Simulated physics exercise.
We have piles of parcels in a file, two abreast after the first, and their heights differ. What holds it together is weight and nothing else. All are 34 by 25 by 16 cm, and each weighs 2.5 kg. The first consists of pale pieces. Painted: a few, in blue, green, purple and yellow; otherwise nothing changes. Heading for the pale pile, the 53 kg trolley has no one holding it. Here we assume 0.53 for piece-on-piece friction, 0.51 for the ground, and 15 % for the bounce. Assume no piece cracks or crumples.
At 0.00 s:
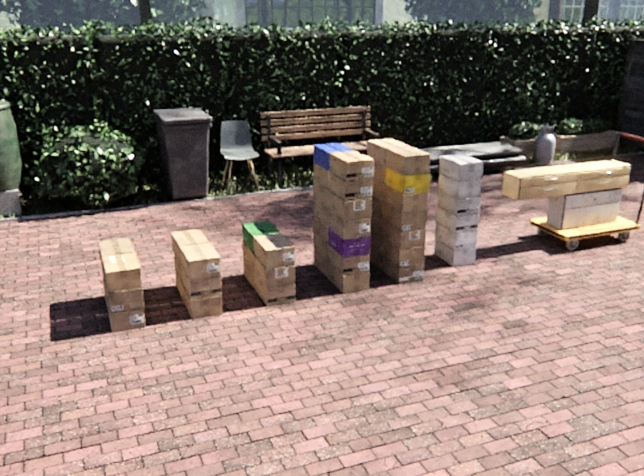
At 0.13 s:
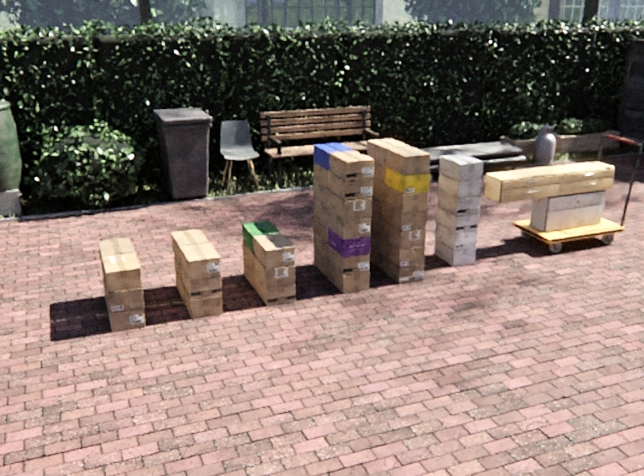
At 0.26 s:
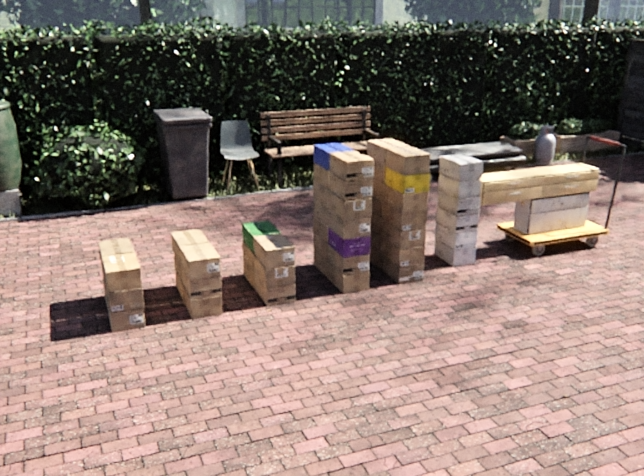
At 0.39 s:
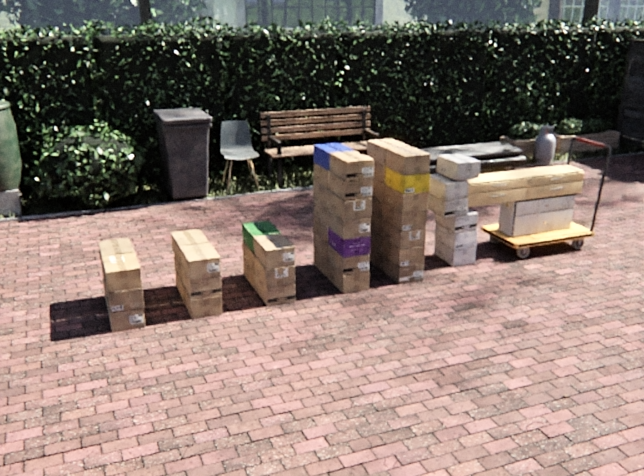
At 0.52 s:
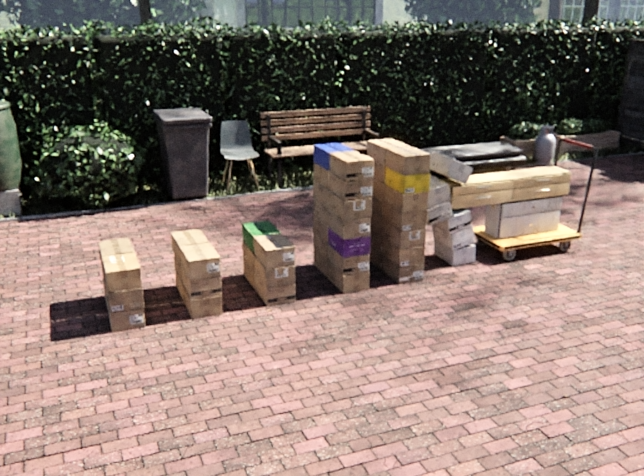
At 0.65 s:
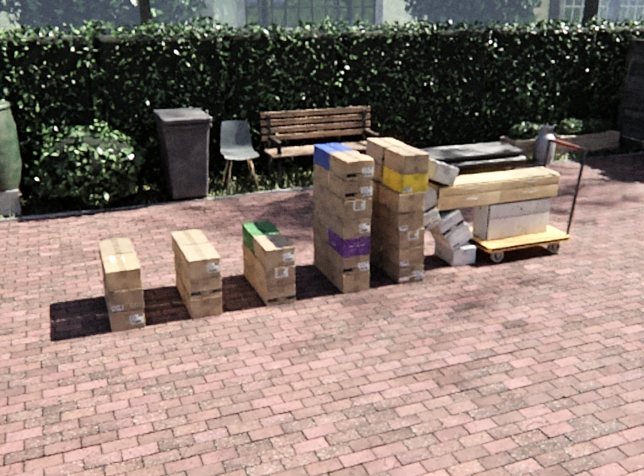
At first, a loaded yellow trolley with no one holding it rolls left across the brick paving toward a pale stack at the end of a row of box piles. Its long load pushes into the pale stack, which bends and leans left against the neighbouring pile, whose upper boxes shift slightly.
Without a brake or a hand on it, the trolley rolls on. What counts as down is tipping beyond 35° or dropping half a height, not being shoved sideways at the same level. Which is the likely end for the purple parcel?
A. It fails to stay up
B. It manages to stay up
Option A: It fails to stay up.
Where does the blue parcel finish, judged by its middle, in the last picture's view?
Roughly (131, 232).
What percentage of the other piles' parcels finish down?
Around 65 %.
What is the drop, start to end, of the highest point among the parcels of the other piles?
Lower by close to 40 cm.
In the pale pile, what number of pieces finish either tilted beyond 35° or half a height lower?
Count: 5.
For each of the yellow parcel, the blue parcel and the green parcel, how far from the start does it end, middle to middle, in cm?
Roughly yellow 100 cm, blue 180 cm, green 50 cm.
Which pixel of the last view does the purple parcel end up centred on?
It ends up at about (298, 268) in the last picture.
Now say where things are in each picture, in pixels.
In the first picture (pixels give the middle of a visible side), load (526, 185) 47 cm short; purple parcel (357, 247); yellow parcel (417, 184); green parcel (261, 228); none of the others has stirred.
Load (508, 187) 26 cm short; purple parcel (357, 247), in the second picture.
Load (490, 189) 54 mm short; purple parcel (357, 247), in the third picture.
Load (473, 191) 13 cm in; purple parcel (357, 247); none of the others has stirred, in the fourth picture.
Load (458, 193) 29 cm in, top of the pale pile leaning 26°; purple parcel (357, 247); none of the others has stirred, in the fifth picture.
Load (445, 194) 43 cm in, top of the pale pile leaning 20°; purple parcel (357, 247); yellow parcel (415, 183) 25 mm from its place; blue parcel (321, 158); movement in 9 of them, in the sixth picture.
After 1.40 s, 5 of the pale pile down; none of the 46 other parcels down, 27 disturbed; purple parcel 9° from how it stood; yellow parcel 24° from how it stood.
After 2.12 s, 5 of the pale pile down; 27 of the 46 other parcels down; purple parcel 52° from how it stood, 12 cm lower; blue parcel 66° from how it stood, 35 cm lower.
In the end (4.4 s), 5 of the pale pile down; 31 of the 46 other parcels down; purple parcel 53° from how it stood, 19 cm lower; blue parcel upside down; green parcel on its side. From the last view, middles, purple parcel near (298, 268), blue parcel near (131, 232).
